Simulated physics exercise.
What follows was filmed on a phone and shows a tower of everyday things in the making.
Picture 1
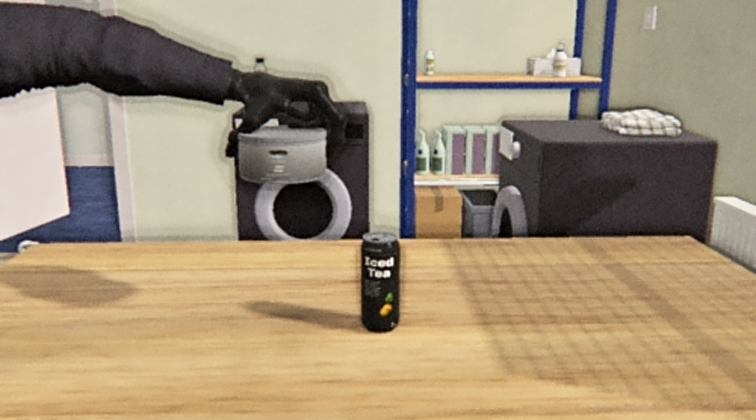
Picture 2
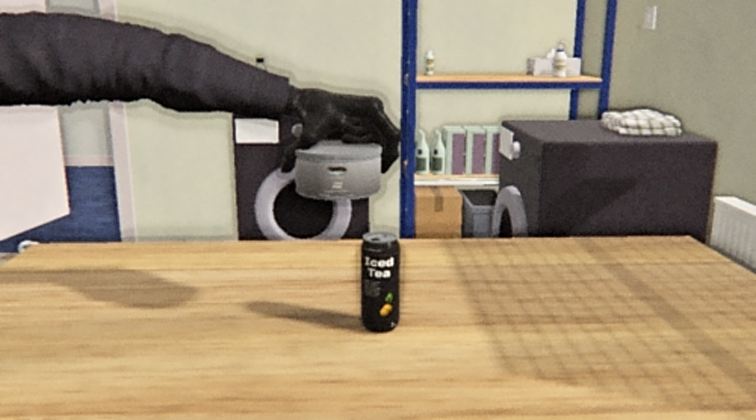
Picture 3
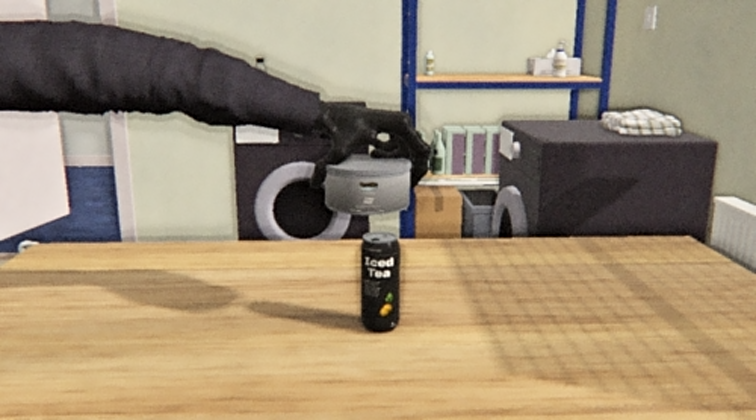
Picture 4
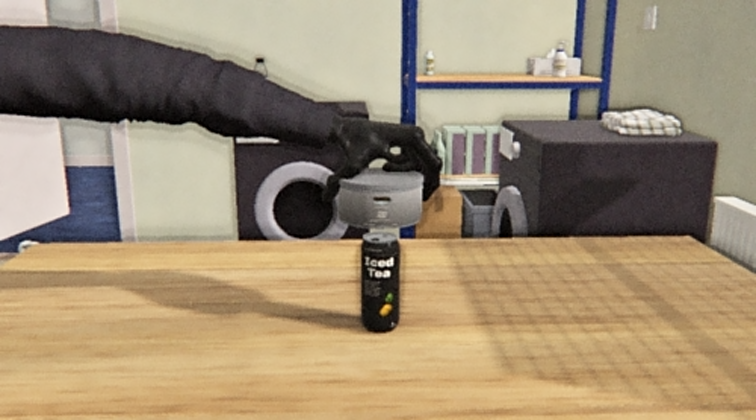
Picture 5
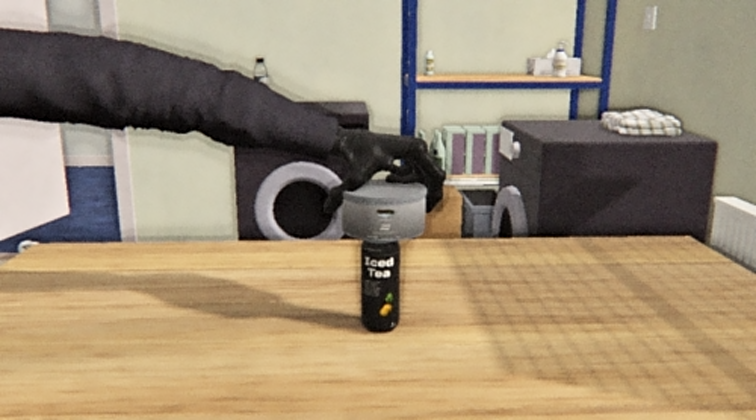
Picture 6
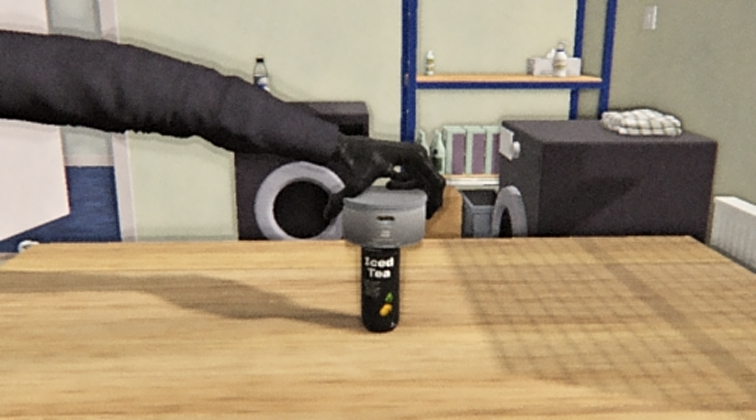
To begin with, a black-gloved hand holds a grey tub in the air, up and to the left of a black iced tea can standing on a wooden table. The arm carries the tub rightward and down until it is above the can, then lowers it onto the can's top, still gripping it.
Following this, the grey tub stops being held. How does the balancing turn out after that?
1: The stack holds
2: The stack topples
1, the stack holds.
Then, 0.20 s after the last picture, nothing has stirred.
Then, 0.40 s after the last picture, grey tub resting near (383, 216).
At rest, both in place. Seen from the same camera at the end, grey tub near (383, 216). The pile keeps its balance.
